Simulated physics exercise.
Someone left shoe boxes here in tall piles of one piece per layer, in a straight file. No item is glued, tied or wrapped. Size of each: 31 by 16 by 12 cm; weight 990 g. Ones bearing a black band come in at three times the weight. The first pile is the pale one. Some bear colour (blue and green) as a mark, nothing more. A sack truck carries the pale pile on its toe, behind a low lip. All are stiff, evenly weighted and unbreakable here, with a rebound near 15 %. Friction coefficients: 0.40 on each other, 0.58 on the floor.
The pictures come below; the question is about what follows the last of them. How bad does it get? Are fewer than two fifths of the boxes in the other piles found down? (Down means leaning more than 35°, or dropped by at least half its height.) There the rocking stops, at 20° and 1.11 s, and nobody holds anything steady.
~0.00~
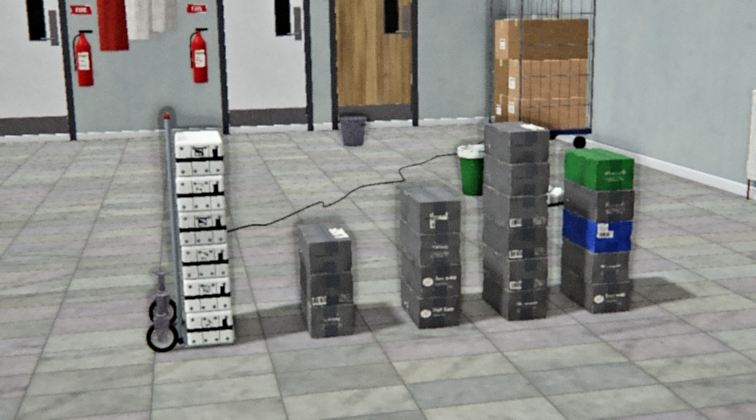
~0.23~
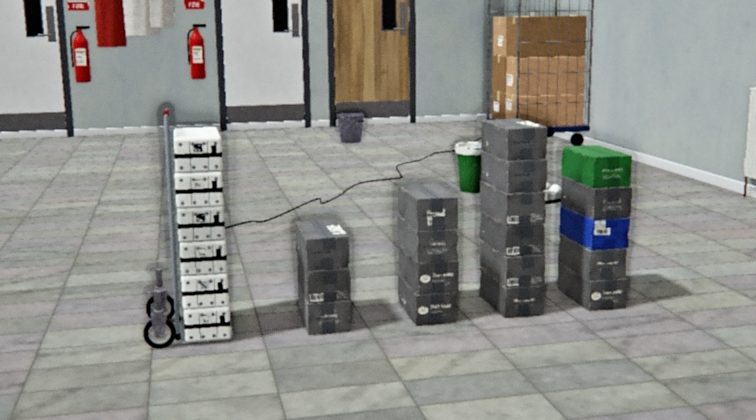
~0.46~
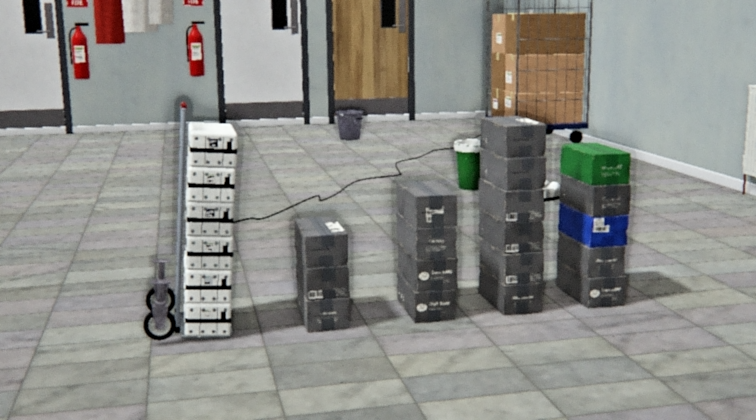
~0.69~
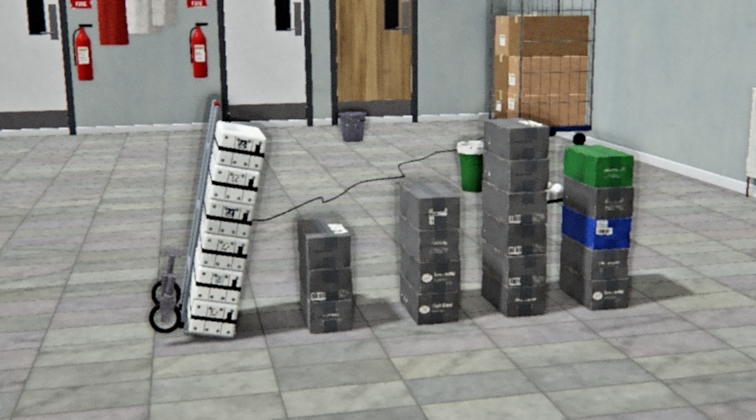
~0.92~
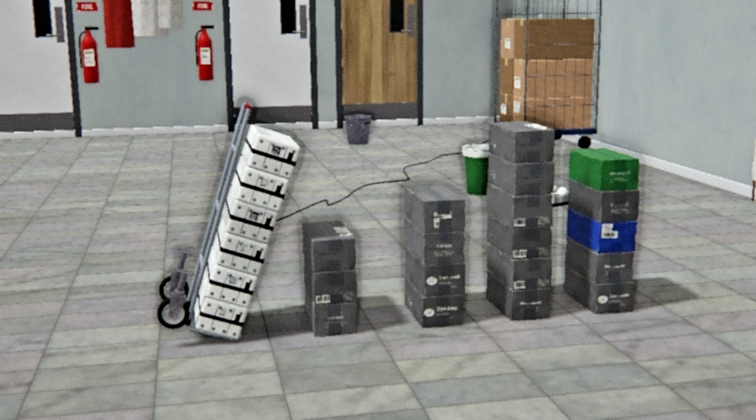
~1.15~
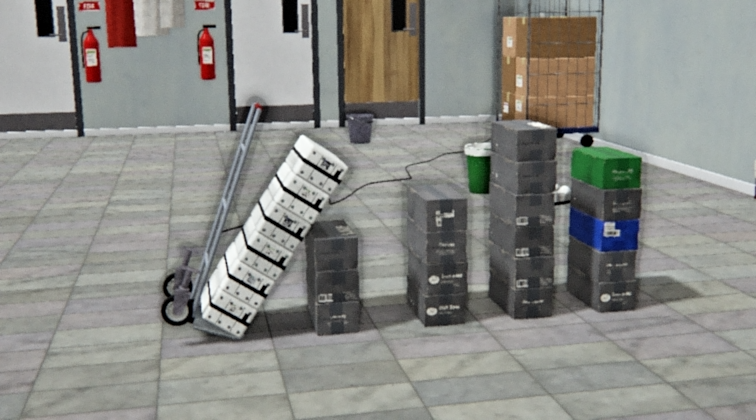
No, more than two fifths are.
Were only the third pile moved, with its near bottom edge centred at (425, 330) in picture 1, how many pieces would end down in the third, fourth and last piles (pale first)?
Third 4, fourth 5, last 4 down.
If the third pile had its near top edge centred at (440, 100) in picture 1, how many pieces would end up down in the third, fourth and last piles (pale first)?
You'd get third 6, fourth 5 and last 5.
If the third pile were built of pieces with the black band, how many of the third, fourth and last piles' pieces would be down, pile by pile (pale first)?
Third: 3; fourth: 6; last: 5.
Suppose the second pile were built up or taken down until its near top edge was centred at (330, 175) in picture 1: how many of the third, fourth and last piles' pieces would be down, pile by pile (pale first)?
Counts down - third: 4; fourth: 5; last: 5.
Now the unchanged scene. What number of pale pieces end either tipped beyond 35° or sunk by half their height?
6.
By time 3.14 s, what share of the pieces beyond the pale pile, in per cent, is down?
By then 90 %.
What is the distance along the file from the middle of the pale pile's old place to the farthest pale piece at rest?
100 cm.
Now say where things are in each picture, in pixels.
In the first picture (each place is the centre of the face we see best), truck frame (170, 166) 0° forward; blue box (614, 238); green box (615, 175); the others all in place.
The second picture shows truck frame (169, 162) 0° forward; blue box (611, 235).
The third picture shows truck frame (183, 155) 5° forward, top of the pale pile leaning 5°; green box (611, 170); the others all in place.
The fourth picture shows truck frame (210, 152) 12° forward, top of the pale pile leaning 12°; blue box (613, 234); the others all in place.
The fifth picture shows truck frame (236, 153) 18° forward, top of the pale pile leaning 20°; green box (620, 175); the others all in place.
The sixth picture shows truck frame (245, 152) 20° forward, top of the pale pile leaning 34°; blue box (620, 236); green box (622, 174); the others all in place.
By 1.50 s, 6 of the pale pile down; none of the 18 other boxes down, 6 disturbed.
By 2.50 s, 6 of the pale pile down; 5 of the 18 other boxes down; blue box tilted 3°; green box tilted 3°.
By 3.14 s, 6 of the pale pile down; 16 of the 18 other boxes down; green box on its side; blue box on its side.
When it is over (4.7 s), 6 of the pale pile down; 16 of the 18 other boxes down; green box upside down; blue box on its side. That is 89 per cent. In pixels of the last frame, middles, blue box near (698, 274).
